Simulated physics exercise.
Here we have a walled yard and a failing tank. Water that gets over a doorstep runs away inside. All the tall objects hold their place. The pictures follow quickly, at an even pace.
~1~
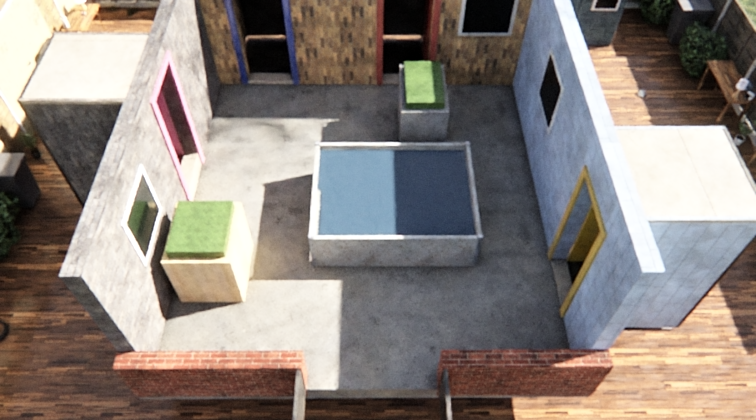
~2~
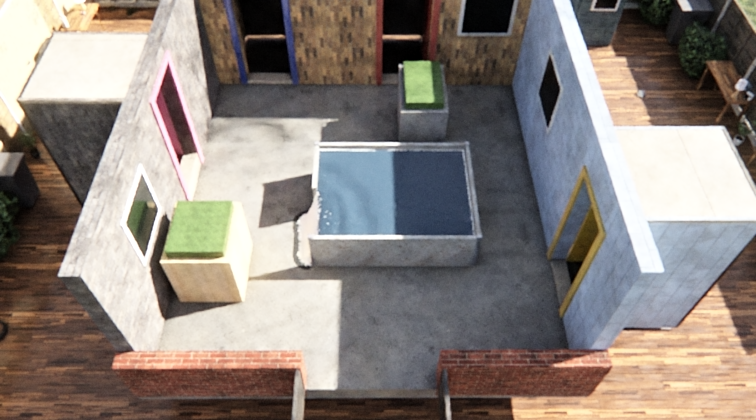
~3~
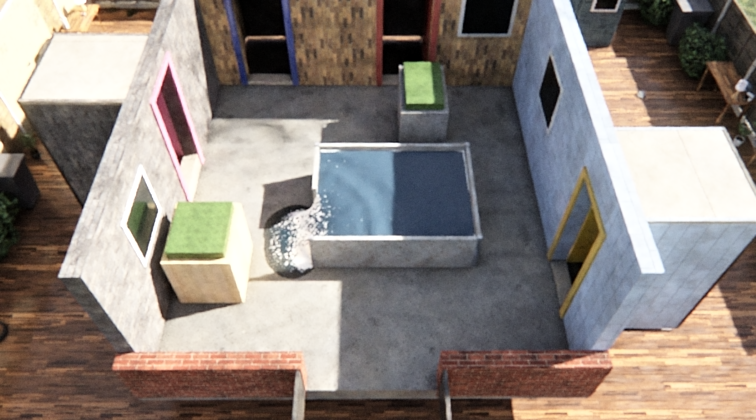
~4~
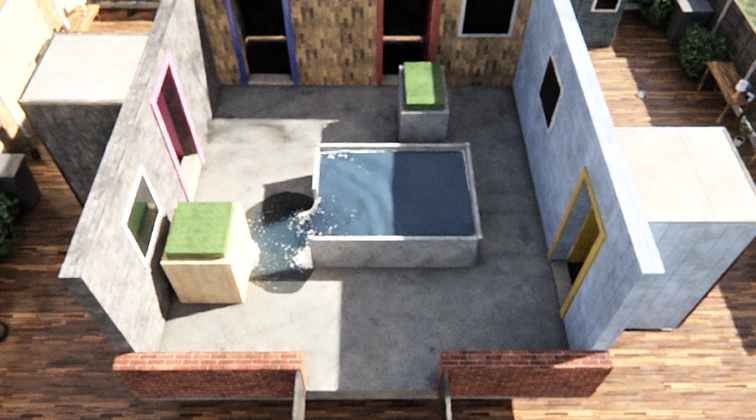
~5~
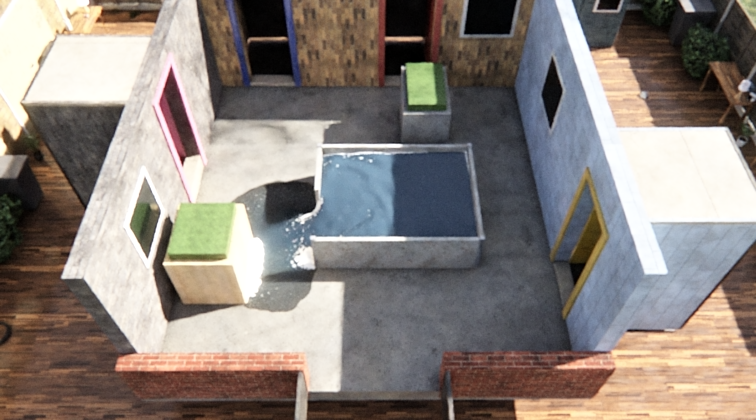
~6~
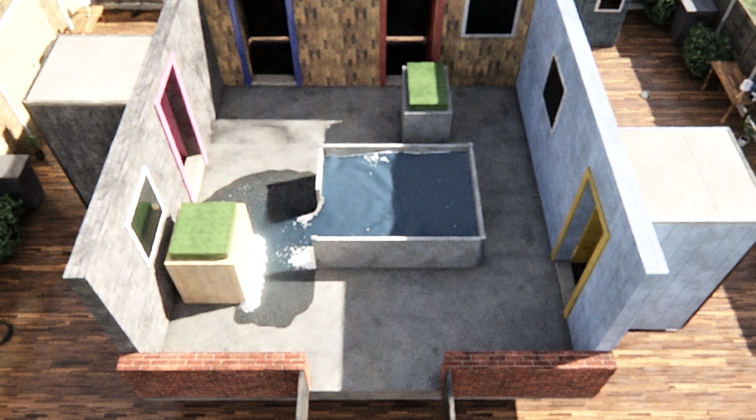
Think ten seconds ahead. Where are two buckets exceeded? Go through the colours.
One by one: The red door admits no more than that; the pink door admits no more than that; the yellow door lets in a lot; the blue door lets in a lot.
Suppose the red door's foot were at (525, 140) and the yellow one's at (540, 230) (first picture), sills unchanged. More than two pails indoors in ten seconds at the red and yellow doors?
The red door is under; the yellow door is under.
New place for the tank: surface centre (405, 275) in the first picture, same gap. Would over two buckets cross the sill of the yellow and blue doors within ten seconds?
Yellow door lets less in, blue door floods.
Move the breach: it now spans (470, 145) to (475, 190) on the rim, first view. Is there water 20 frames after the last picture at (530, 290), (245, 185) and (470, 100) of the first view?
One after the other: Wet, dry, covered.
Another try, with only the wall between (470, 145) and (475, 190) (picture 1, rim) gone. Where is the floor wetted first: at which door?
The door marked yellow.
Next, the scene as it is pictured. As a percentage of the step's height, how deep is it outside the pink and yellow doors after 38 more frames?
Roughly 50 per cent, then 210 per cent.
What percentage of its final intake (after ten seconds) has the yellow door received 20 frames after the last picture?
Near 0 in a hundred.
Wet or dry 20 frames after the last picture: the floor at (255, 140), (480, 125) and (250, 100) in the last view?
One after the other: Flooded, no water, wet.
A moment on, water covers 20 % of the floor; the red door not reached, the pink door wet at the sill, nothing in, the yellow door not reached, the blue door not reached.
Next, water covers 35 % of the floor; the red door not reached, the pink door wet at the sill, nothing in, the yellow door not reached, the blue door not reached.
Then, water covers 55 % of the floor; the red door not reached, the pink door wet at the sill, nothing in, the yellow door not reached, the blue door over two buckets in.
Later, water covers 80 % of the floor; the red door wet at the sill, nothing in, the pink door wet at the sill, nothing in, the yellow door under two buckets in, the blue door far over two buckets in.
In the end, water covers 95 % of the floor; the red door wet at the sill, nothing in, the pink door wet at the sill, nothing in, the yellow door over two buckets in, the blue door far over two buckets in.
